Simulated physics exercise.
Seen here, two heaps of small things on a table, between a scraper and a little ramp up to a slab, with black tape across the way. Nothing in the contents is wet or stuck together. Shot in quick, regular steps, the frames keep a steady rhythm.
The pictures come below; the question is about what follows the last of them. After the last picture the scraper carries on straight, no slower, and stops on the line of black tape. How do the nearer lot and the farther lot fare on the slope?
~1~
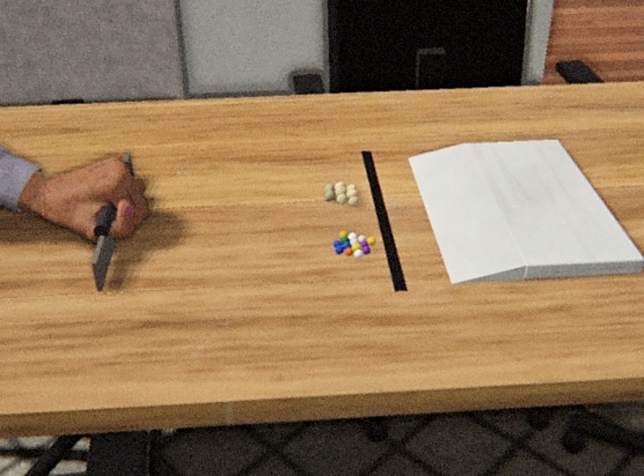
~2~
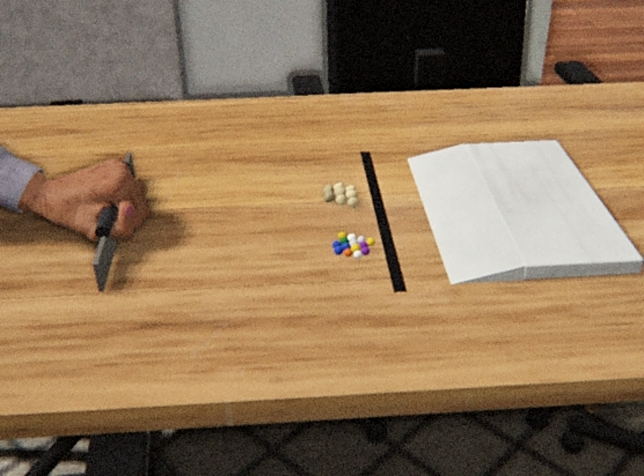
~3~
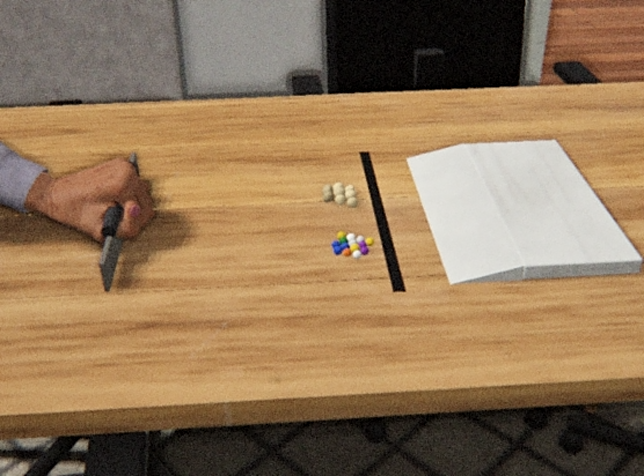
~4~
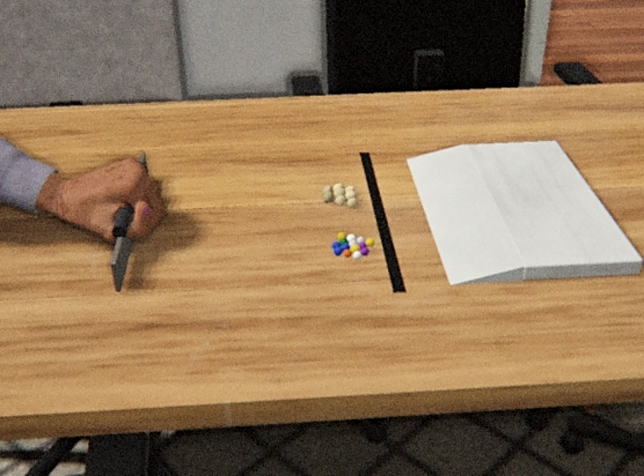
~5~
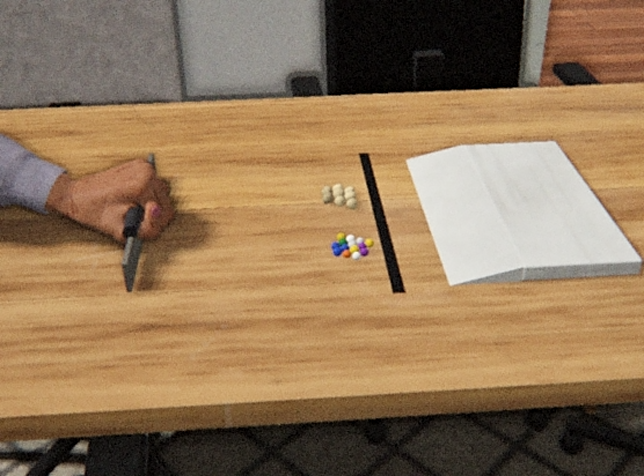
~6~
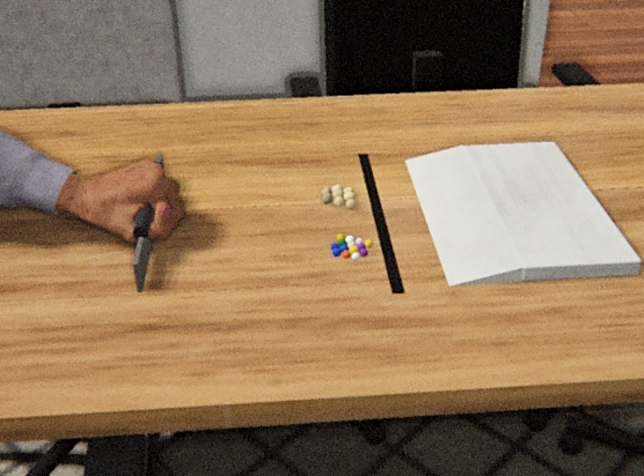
The nearer lot doesn't reach the top, the farther lot doesn't reach the top.
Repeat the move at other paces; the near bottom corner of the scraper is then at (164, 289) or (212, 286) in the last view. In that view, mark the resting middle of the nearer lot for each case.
Lab note: Resting centre close to (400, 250), then close to (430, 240).
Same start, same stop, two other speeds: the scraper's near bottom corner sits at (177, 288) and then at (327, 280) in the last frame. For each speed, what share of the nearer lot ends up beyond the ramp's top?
Around 10 per cent first, then around 100 per cent.
Then, 0.70 s later than the last frame, scraper still moving, near (272, 196); nearer lot every one short of the ramp; farther lot every one short of the ramp.
Then, 1.42 s later than the last frame, scraper stopped at the black tape; nearer lot every one short of the ramp; farther lot every one short of the ramp.
When it is over, scraper stopped at the black tape; nearer lot not one past the top, every one short of the ramp; farther lot not one past the top, every one short of the ramp.
